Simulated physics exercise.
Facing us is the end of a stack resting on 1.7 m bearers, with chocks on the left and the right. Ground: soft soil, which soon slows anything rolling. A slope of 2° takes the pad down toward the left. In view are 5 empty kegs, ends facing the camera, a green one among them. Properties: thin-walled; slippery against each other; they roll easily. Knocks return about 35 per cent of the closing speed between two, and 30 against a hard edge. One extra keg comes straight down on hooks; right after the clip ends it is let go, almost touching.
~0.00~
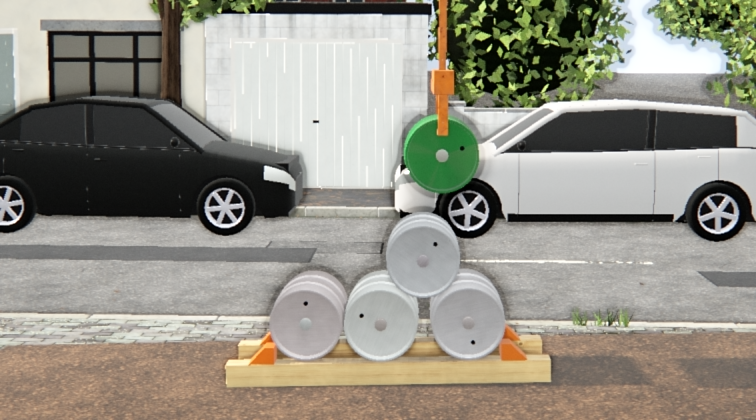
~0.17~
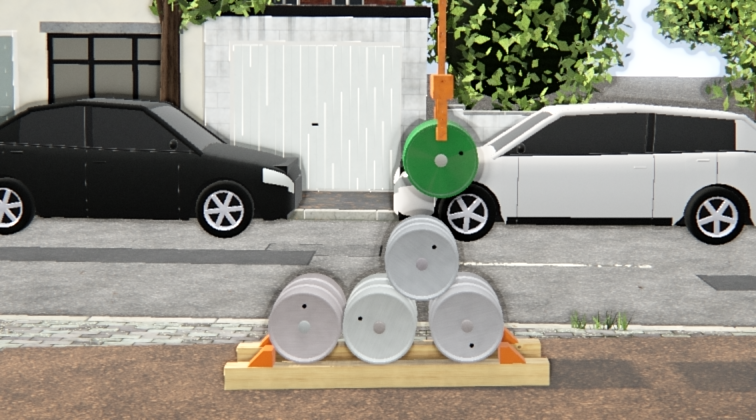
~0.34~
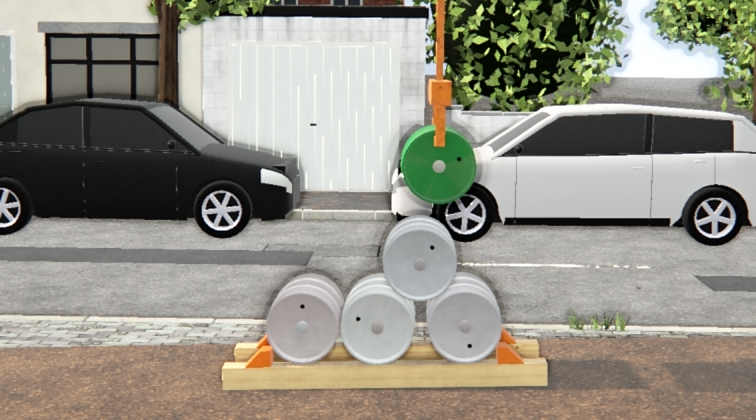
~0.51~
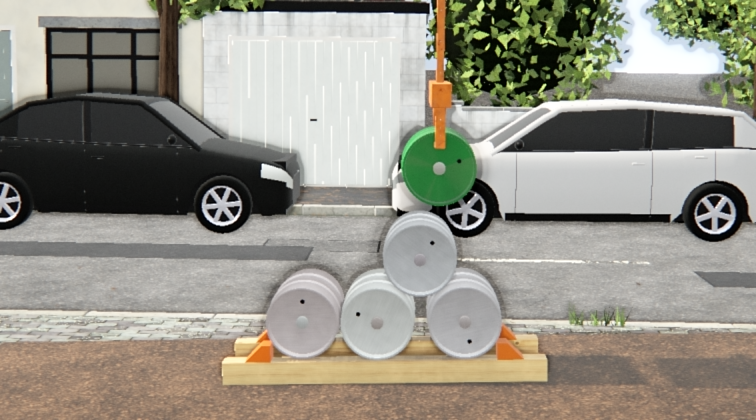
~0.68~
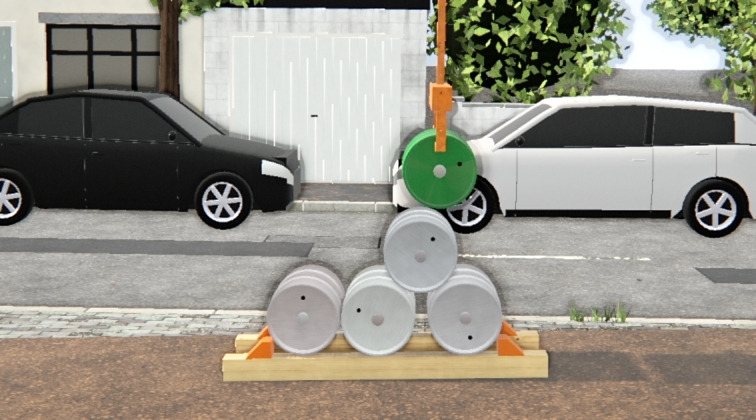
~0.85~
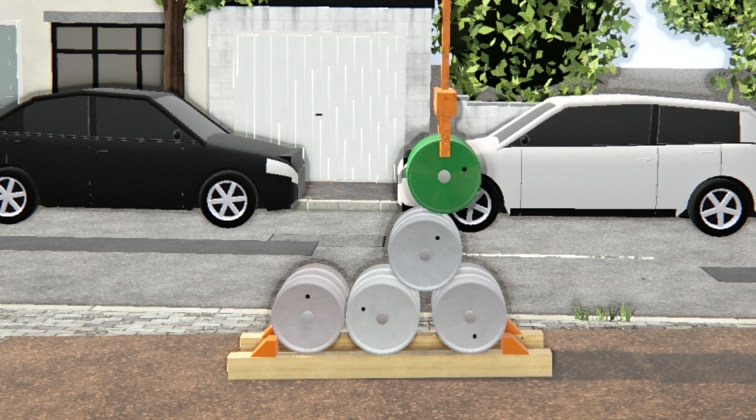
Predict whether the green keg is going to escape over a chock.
Departs the stack.
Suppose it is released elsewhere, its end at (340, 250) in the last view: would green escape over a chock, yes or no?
In that case green does not.
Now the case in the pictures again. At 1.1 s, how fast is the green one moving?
The speed is close to 0.3 m/s.
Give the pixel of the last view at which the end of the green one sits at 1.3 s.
Roughly at (466, 192) in the last picture.
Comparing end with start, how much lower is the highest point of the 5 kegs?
About 55 cm.
Then, 1.1 s in, green is up on others, 25 cm inside the right chock, rolling right; 0 past a chock so far.
Then, 1.3 s in, green is up on others, 20 cm inside the right chock, rolling right; 0 past a chock so far.
Then, 1.5 s in, green is up on others, 5 cm inside the right chock, rolling right; 0 past a chock so far.
Then, 1.7 s in, green is beyond the right chock, rolling right; 1 past a chock so far.
In the end (2.7 s), green is beyond the right chock; 1 past a chock so far.
